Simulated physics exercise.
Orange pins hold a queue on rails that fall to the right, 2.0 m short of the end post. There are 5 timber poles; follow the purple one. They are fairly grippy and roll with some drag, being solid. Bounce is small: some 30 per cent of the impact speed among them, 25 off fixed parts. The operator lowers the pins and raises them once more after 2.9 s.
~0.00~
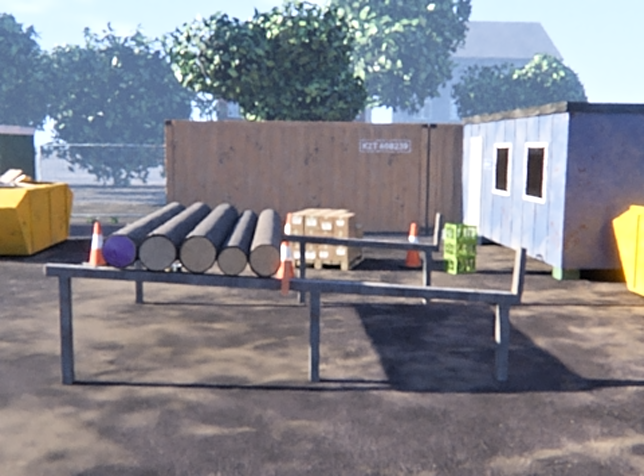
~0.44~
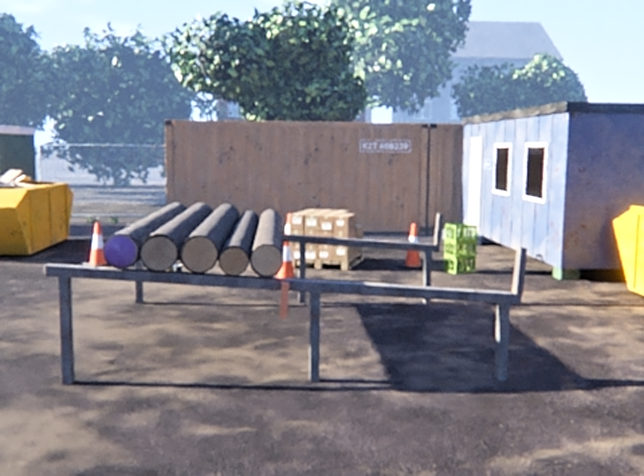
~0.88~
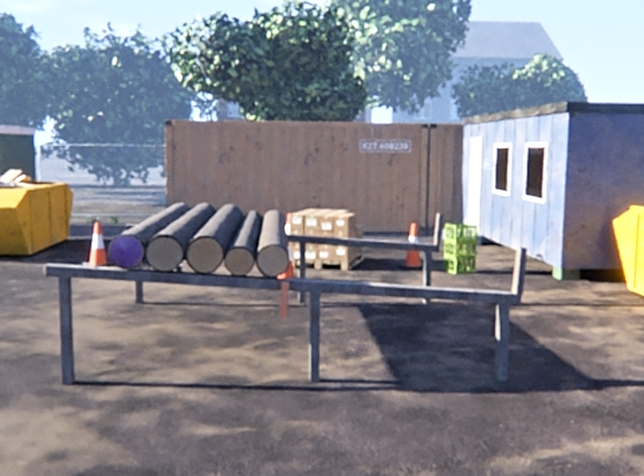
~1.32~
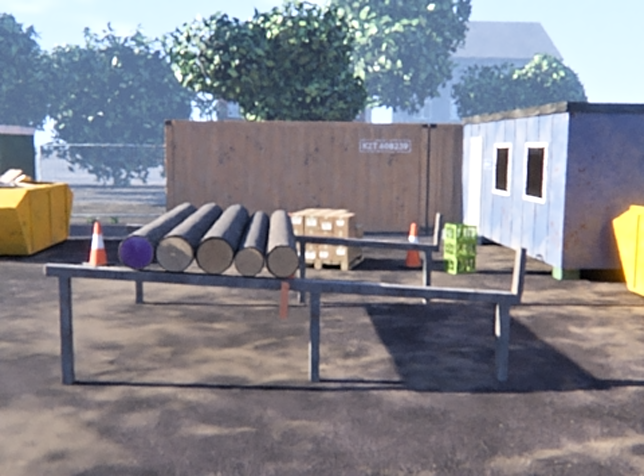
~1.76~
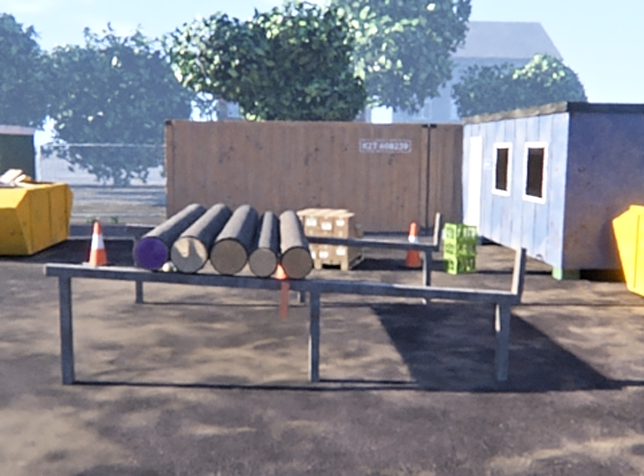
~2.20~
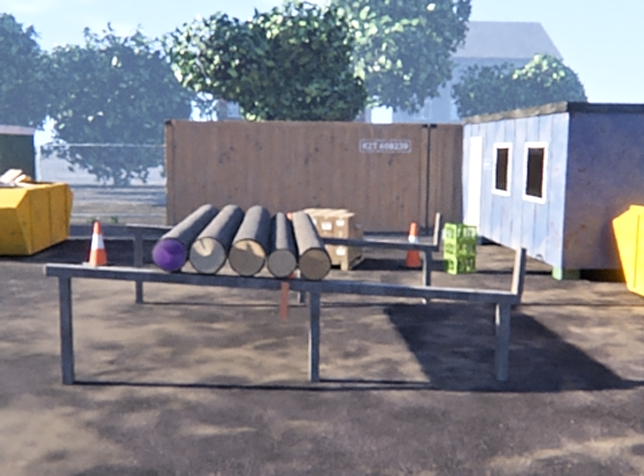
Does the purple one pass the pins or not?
Purple is held back.
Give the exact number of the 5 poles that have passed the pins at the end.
3 of them.
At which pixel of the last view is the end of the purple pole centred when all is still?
At about (226, 258).
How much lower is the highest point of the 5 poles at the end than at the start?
About 5 cm.
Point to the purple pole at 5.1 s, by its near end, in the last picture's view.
Around (226, 258).
Then, 3.5 s in, purple is on the rails, 50 cm above the pins; 3 of 5 have passed.
Then, 5.1 s in, purple is on the rails, 50 cm above the pins; 3 of 5 have passed.
In the end (7.1 s), purple is on the rails, 50 cm above the pins; 3 of 5 have passed.
